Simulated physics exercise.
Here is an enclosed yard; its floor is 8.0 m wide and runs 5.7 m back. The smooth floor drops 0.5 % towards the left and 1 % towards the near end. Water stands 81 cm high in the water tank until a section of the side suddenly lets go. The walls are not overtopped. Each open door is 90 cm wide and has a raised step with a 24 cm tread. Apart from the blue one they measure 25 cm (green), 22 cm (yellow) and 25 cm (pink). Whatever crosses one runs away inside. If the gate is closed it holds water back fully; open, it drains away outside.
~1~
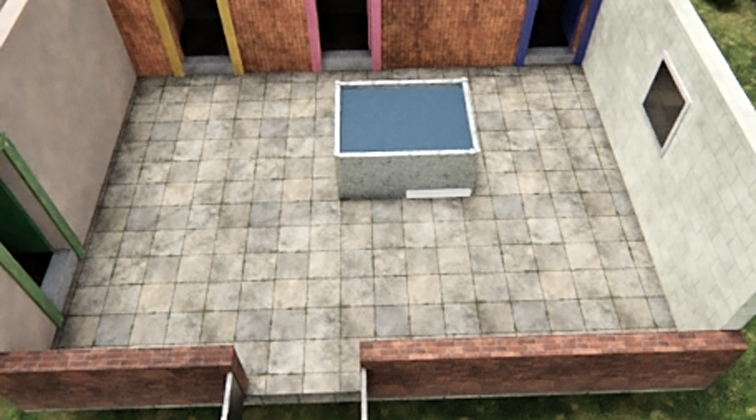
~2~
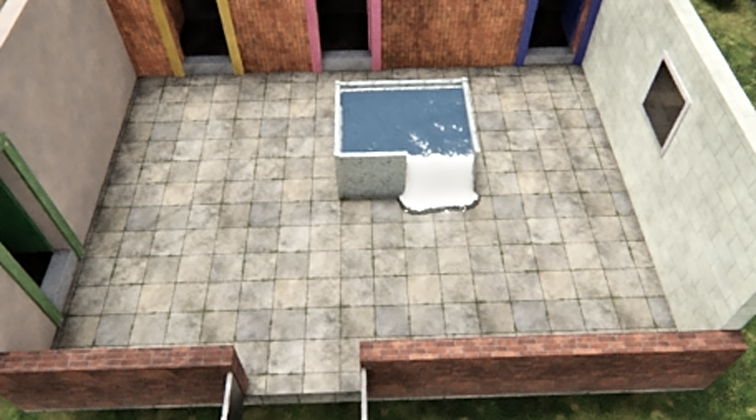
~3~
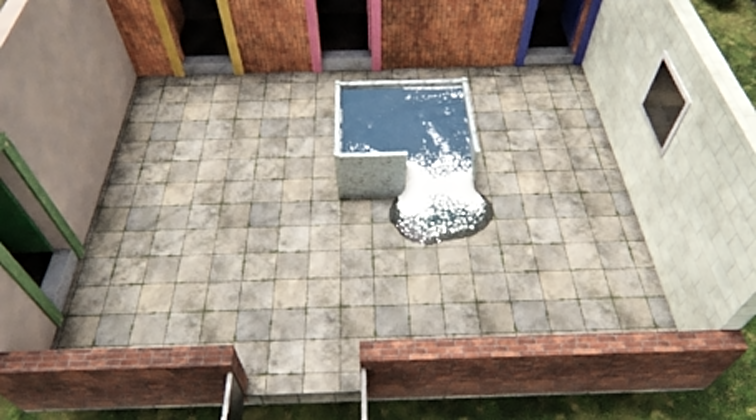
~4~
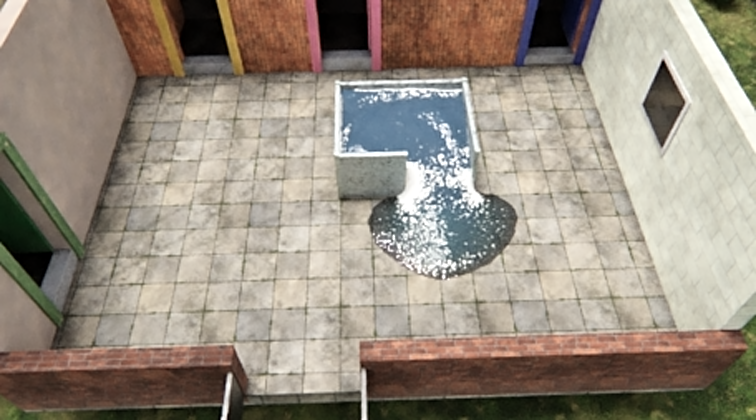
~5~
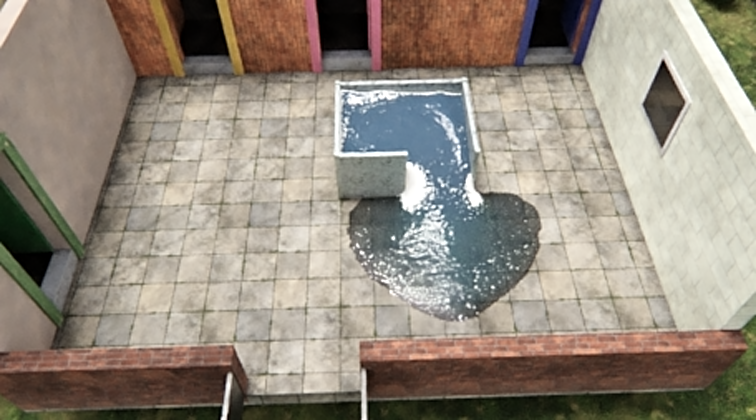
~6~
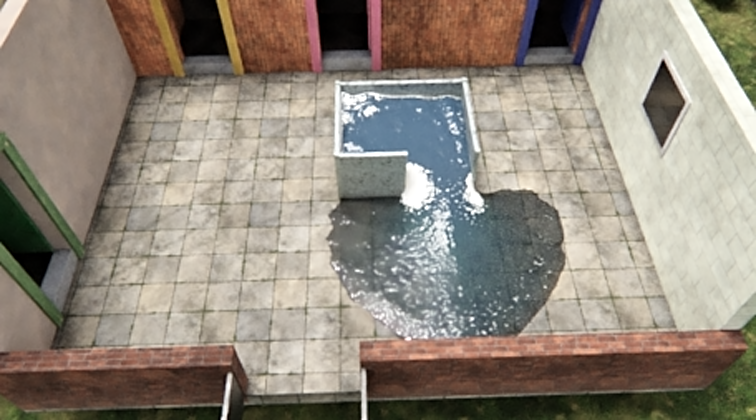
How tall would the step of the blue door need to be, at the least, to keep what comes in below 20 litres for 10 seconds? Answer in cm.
It would have to be roughly 7 cm high.
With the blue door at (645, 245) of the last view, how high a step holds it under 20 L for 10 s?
Roughly 8.0 cm.
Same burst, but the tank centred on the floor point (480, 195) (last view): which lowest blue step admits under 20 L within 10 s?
Then roughly 13.0 cm.
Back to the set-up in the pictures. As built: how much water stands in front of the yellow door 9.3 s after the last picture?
Roughly 5.0 cm deep.
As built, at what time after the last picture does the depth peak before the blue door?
Around 4.5 s.
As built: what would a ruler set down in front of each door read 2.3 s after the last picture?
Depths in cm: Green 0, yellow 0, pink 0, blue 0.
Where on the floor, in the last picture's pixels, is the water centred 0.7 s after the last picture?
Near (431, 211).
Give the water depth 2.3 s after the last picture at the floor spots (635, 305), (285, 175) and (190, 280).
About 19, 0 and 0 cm.
Then, 0.7 s after the last picture water covers 25 % of the floor, deepest (40 cm) near (445, 197); it has not reached the blue door.
Then, 2.3 s after the last picture water covers 35 % of the floor, deepest (28 cm) near (684, 361); it has not reached the blue door.
Then, 9.3 s after the last picture water covers 90 % of the floor, deepest (8 cm) near (41, 382); 4 cm at the blue door, 0 litres in over its 19 cm step.
At the blue door as built, the water peaked near 13 cm, 4.5 s after the last picture.
With a step of 6.5 cm, 28 litres would have come in within the 10 s; with 8.5 cm, 10 litres. So under 20 litres takes about 7 cm.
